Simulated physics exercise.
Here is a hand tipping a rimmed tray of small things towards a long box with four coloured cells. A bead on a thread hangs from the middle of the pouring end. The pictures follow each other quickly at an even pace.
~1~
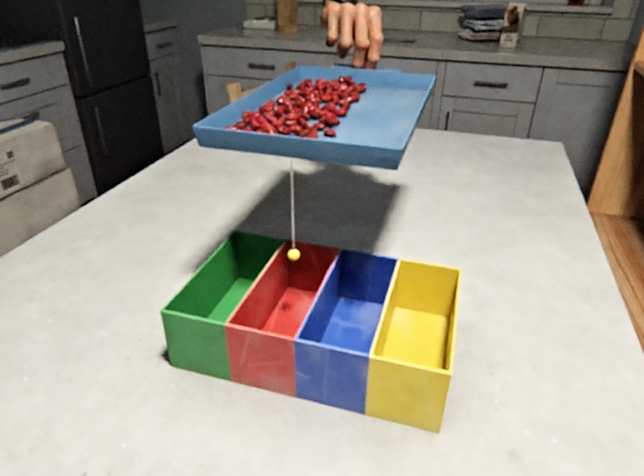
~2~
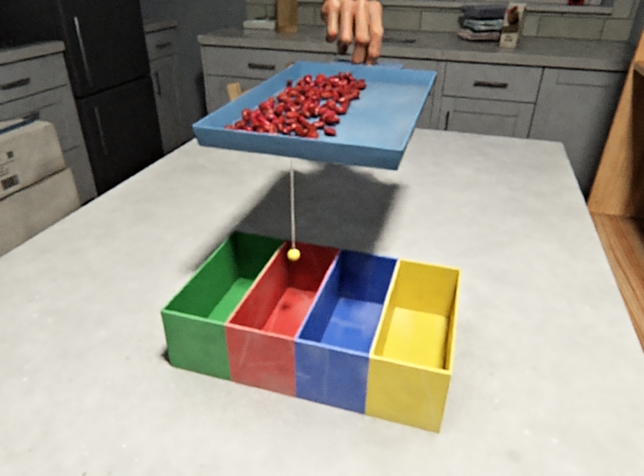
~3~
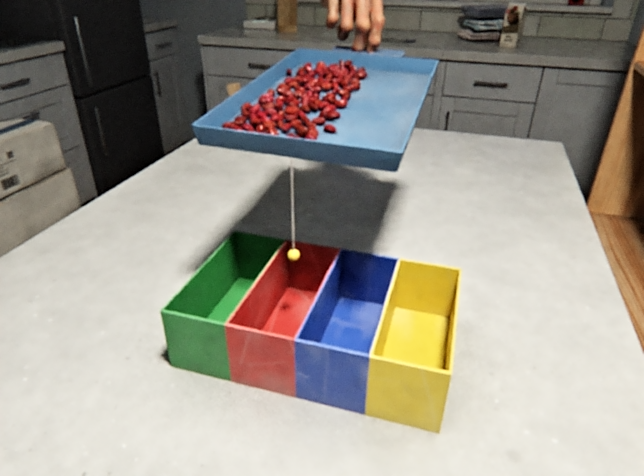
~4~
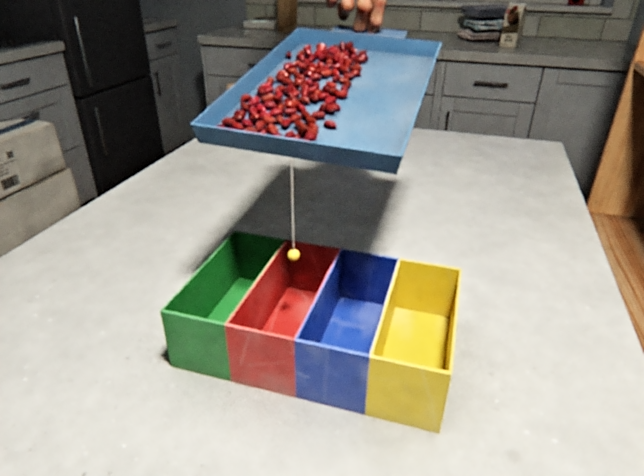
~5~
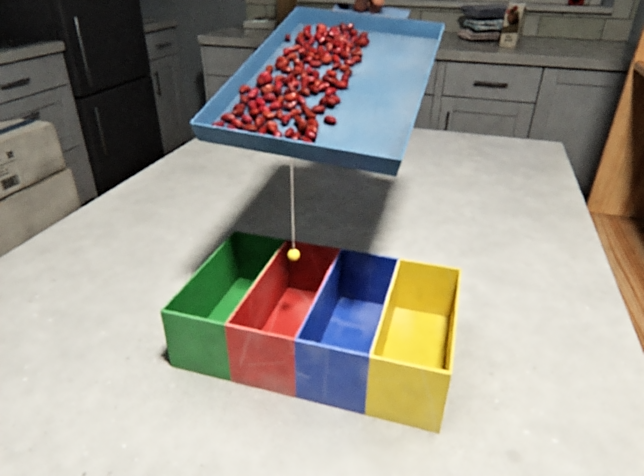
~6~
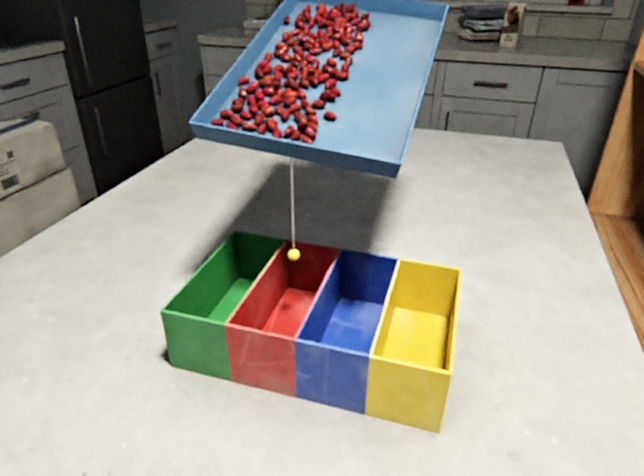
In a kitchen, a hand holds a blue rimmed tray of red beans above a long box with green, red, blue and yellow cells on a pale table. The hand lifts the tray's far side, steadily steepening its slope, while the beans spread into a longer patch and the bead hangs still.
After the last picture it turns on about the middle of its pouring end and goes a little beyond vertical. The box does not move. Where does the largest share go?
The blue cell gets the most.
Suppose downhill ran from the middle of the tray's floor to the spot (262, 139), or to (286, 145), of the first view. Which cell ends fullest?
First the green one, then green.
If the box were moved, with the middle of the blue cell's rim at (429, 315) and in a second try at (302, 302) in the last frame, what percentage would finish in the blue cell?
First some 10, then 30 per cent.
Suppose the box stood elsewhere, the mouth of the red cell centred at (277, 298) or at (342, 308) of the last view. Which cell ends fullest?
In turn: That blue cell; the red one.
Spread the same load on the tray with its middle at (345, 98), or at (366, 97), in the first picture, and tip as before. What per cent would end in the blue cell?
First some 50, then 50 per cent.
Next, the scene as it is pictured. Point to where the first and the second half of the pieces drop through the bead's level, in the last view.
Early half (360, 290), late half (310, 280).
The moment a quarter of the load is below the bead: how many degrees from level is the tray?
Roughly 110°.
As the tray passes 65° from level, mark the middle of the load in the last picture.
Close to (323, 122).
Just after the last frame, tray tipped steeply; almost all on the tray; just a few falling or outside the box.
A moment on, tray tipped past a quarter turn; the larger part on the tray; about a tenth in the yellow cell; about a tenth in the blue cell; about a tenth falling or outside the box.
Further on, tray tipped past a quarter turn; roughly half in the blue cell; roughly a quarter in the red cell; about a tenth in the yellow cell; about a tenth in the green cell; just a few falling or outside the box.
When it is over, tray tipped past a quarter turn; roughly half in the blue cell; roughly a quarter in the red cell; about a tenth in the yellow cell; about a tenth in the green cell; just a few outside the box.
